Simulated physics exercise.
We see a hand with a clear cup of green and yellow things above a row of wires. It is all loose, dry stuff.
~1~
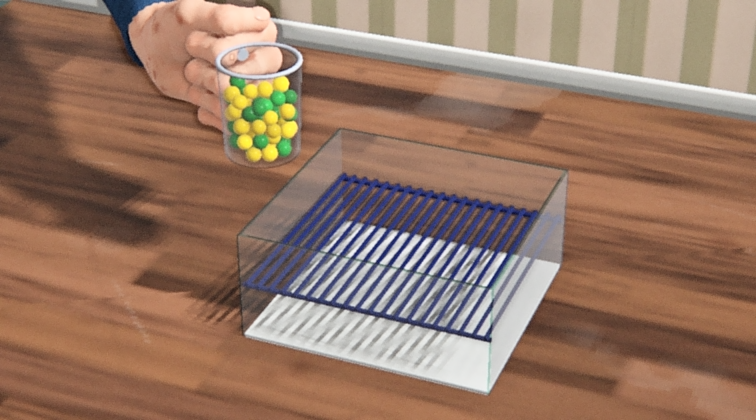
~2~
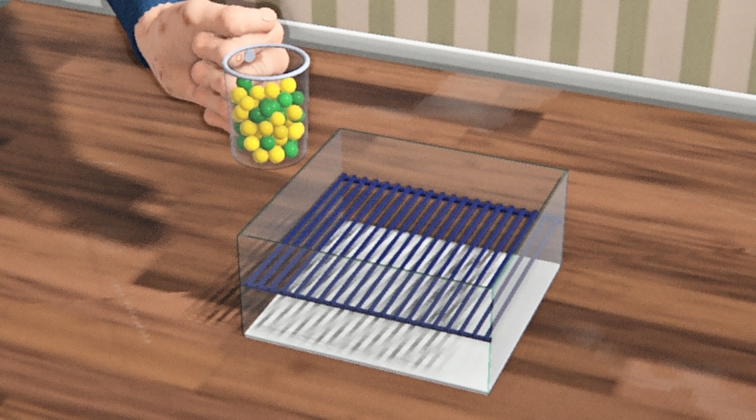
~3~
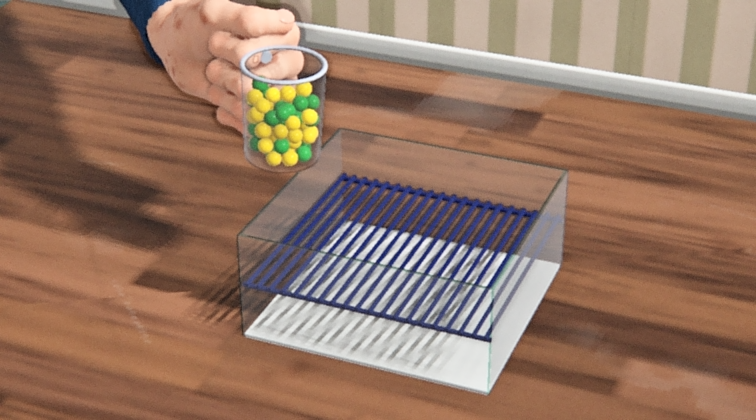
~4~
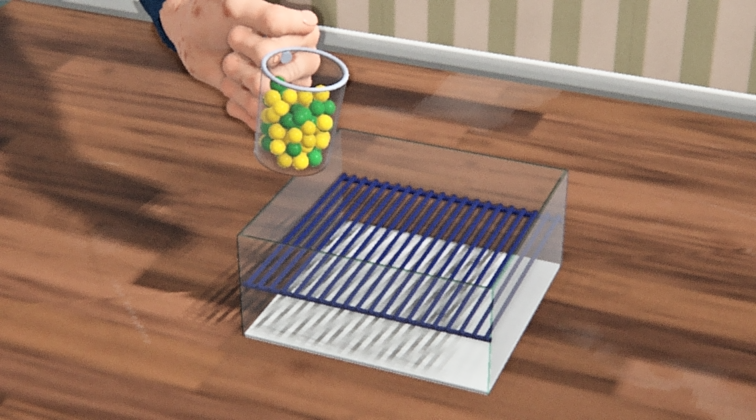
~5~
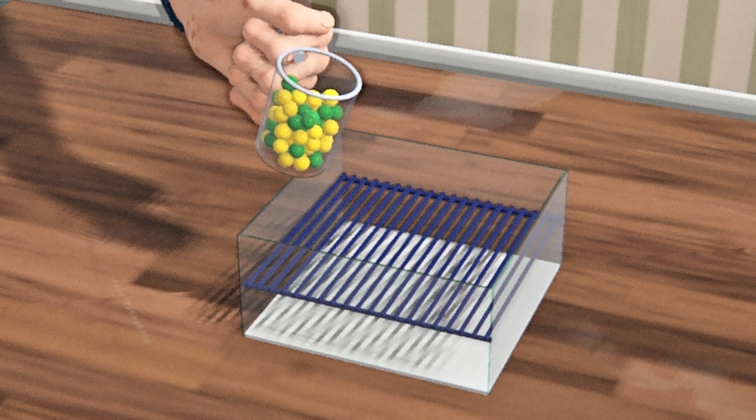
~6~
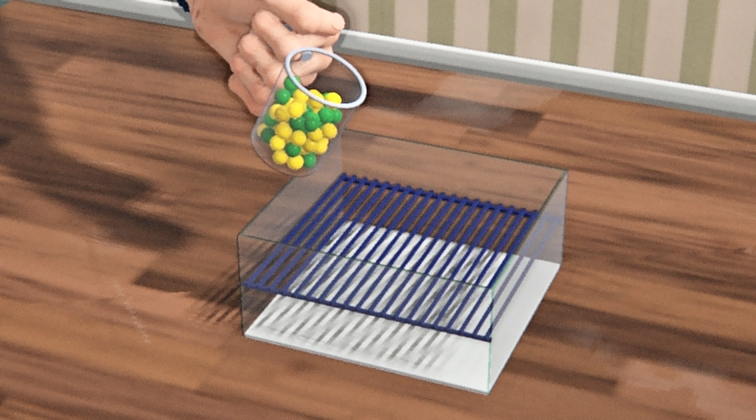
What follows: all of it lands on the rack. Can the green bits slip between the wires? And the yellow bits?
The green ones rest on the wires and the yellow ones rest on the wires.
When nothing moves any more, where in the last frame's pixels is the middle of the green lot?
Near (375, 259).
Then, 0.35 s after the last picture, green ones, all in the cup; yellow ones, all in the cup.
Then, 0.72 s after the last picture, green ones, nearly all in the cup, a small part on or over the wires; yellow ones, nearly all in the cup, a small part on or over the wires.
Then, 1.16 s after the last picture, green ones, all on or over the wires; yellow ones, all on or over the wires.
At rest, green ones, all on the wires, none under the rack; yellow ones, all on the wires, none under the rack.
